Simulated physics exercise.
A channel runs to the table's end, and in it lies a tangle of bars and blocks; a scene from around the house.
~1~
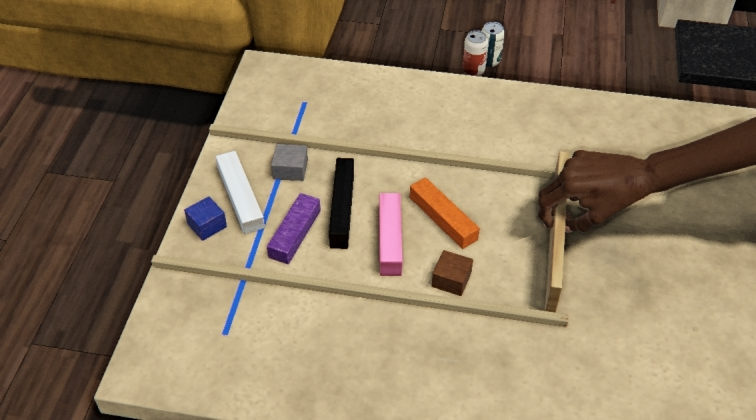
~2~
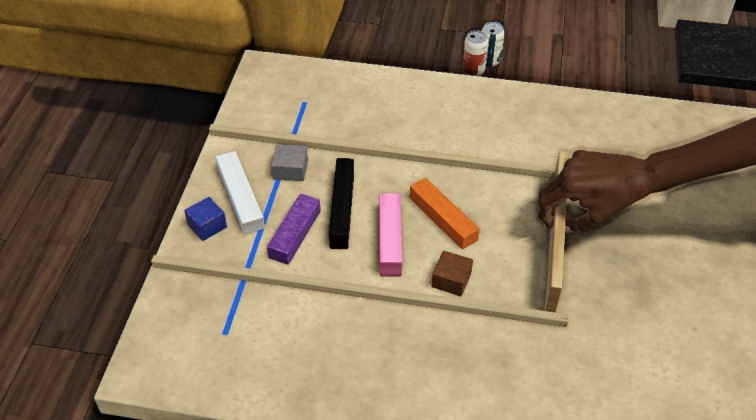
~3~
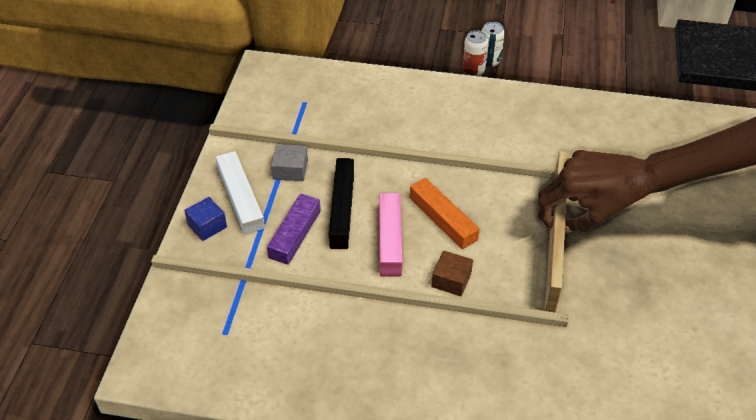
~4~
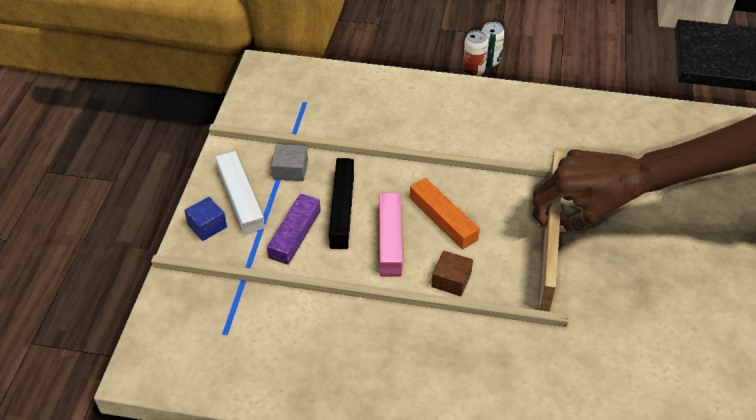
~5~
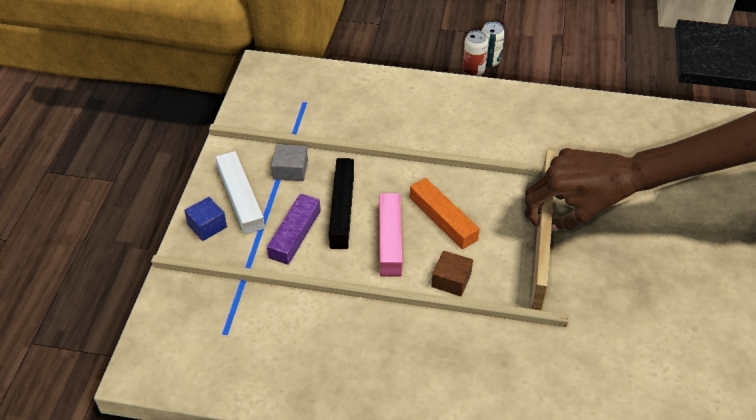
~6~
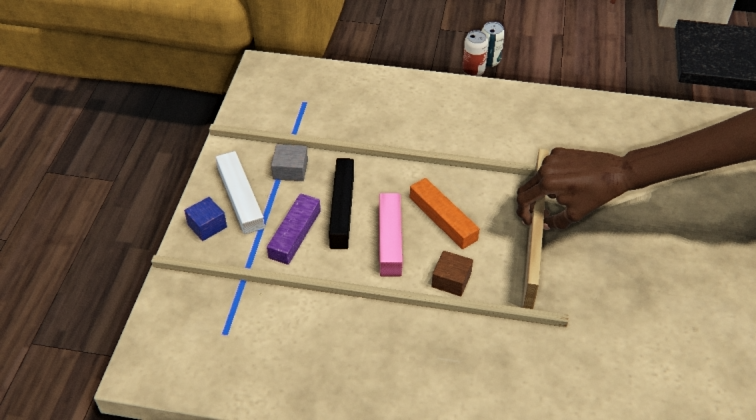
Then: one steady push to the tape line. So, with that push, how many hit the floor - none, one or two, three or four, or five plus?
Odds are the fallen group will hold just one or two.
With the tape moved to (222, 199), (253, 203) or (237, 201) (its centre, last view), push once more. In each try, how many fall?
Counts per try: 5; 3; 4.
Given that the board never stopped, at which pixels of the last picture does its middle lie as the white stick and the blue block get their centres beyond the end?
White stick: (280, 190); blue block: (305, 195).
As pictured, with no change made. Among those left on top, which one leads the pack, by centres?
That's the purple bar.
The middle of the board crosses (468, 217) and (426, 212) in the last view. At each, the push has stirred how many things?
One spot: 2. Other spot: 3.
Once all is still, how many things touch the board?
Count recorded: 2.
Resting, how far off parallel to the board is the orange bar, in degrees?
Some 0 degrees.
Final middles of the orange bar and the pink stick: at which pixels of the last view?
In the last picture they sit at about (265, 182) and about (227, 210).
Soon after, none off yet; blue block at rest near (206, 219); white stick at rest near (240, 191); grey block at rest near (290, 163).
At rest, the number that fall off is one or two; fallen, white stick and blue block.
